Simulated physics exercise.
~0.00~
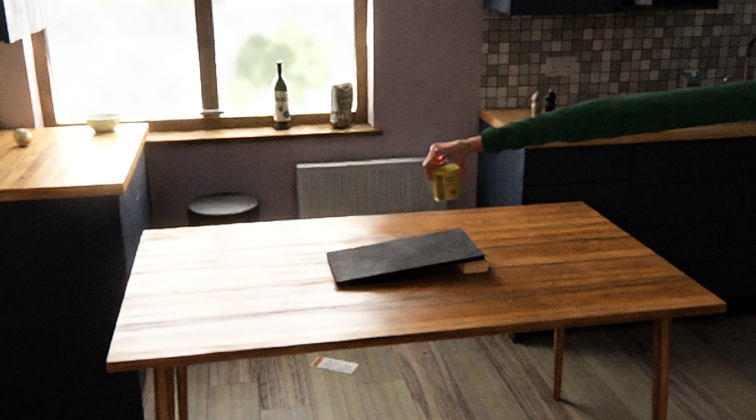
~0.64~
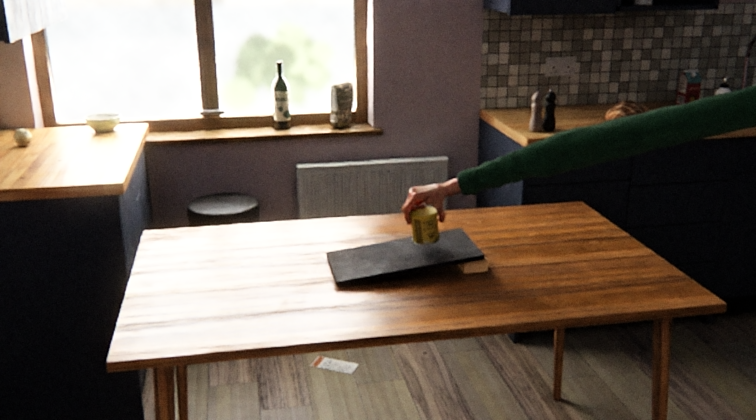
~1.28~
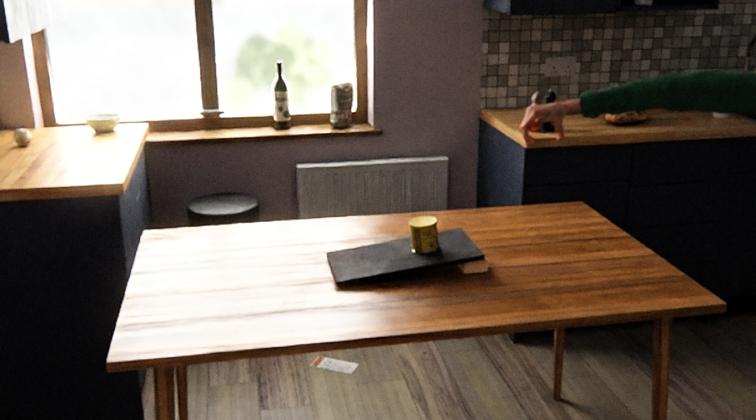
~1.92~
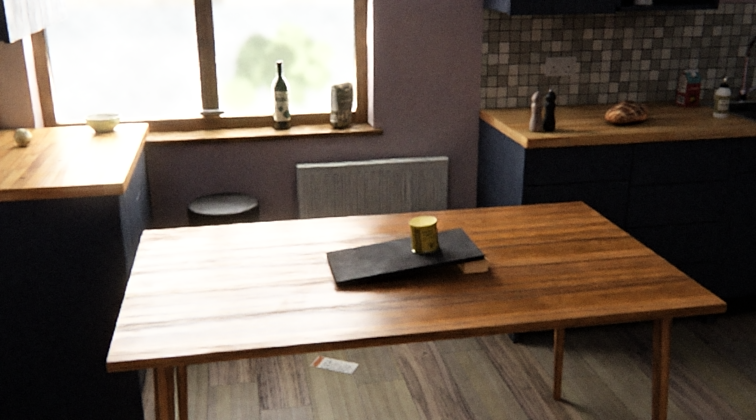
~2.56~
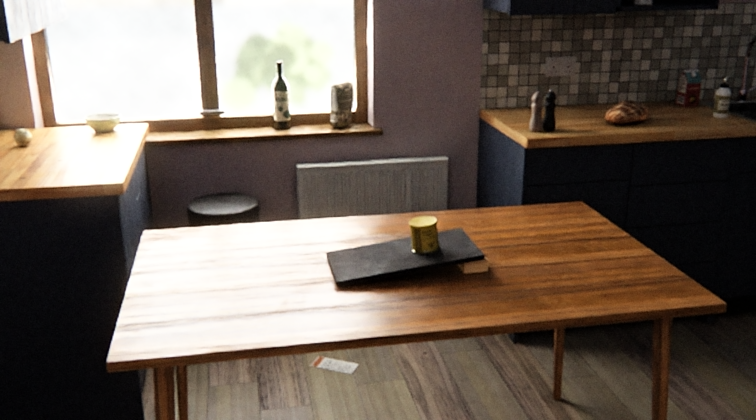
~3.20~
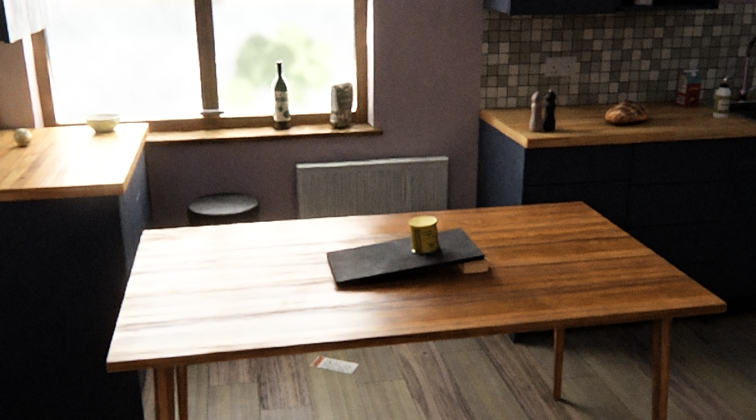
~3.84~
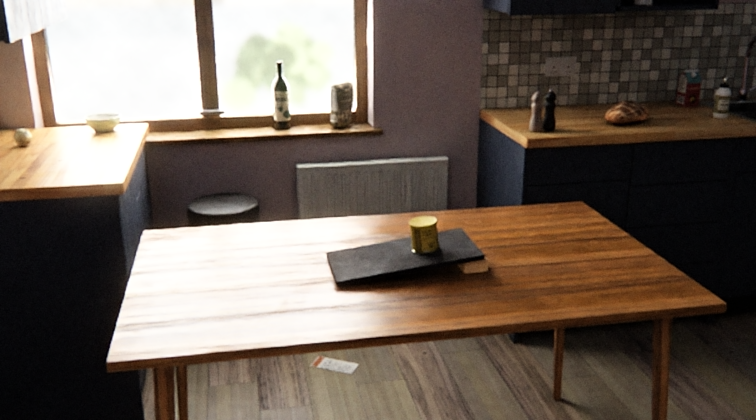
To begin with, a hand at the end of a green-sleeved arm holds a yellow tin above a wooden table in a kitchen, where a dark board lies tilted, propped up at its right side. The hand moves left and down, bringing the tin to the raised part of the board. It then lets go and draws back to the right, leaving the tin standing on the slope. The arm goes out of view. The tin neither slides nor rolls, and at the end it still rests upright where it was put, with the board unmoved beneath it.
